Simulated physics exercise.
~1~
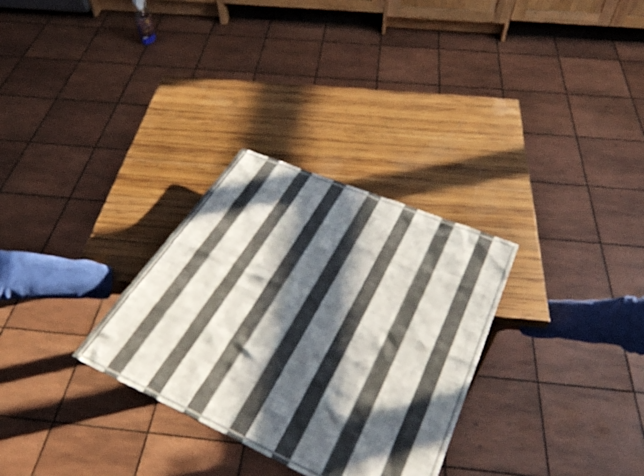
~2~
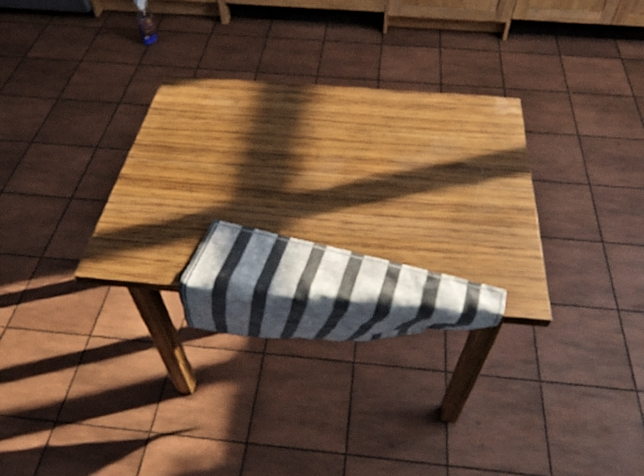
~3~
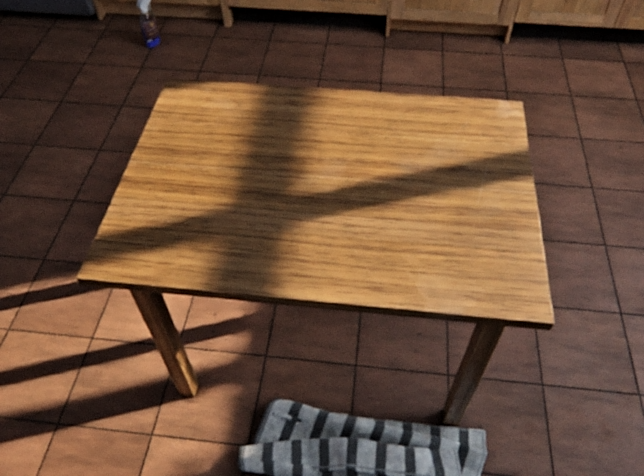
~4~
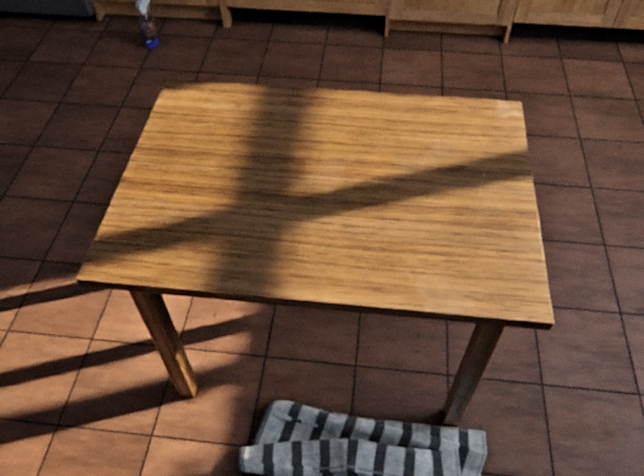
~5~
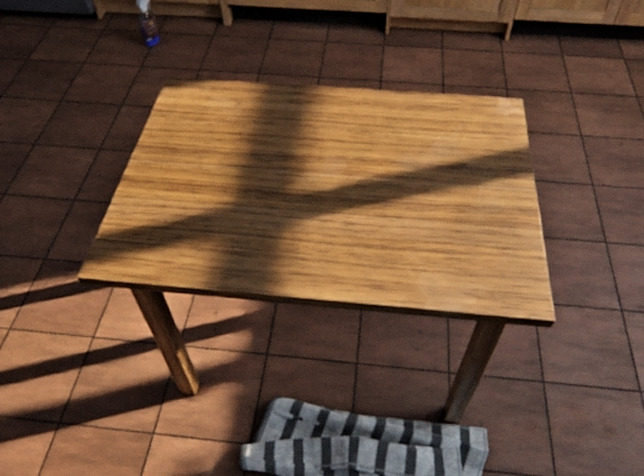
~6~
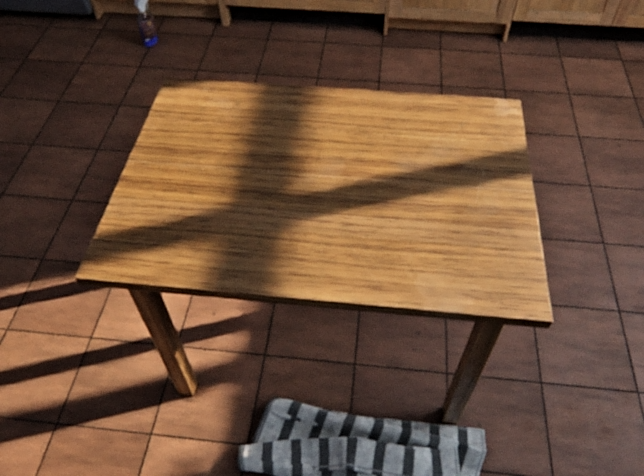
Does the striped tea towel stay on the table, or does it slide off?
It slides off the near edge of the table and ends up in a folded heap on the tiled floor.
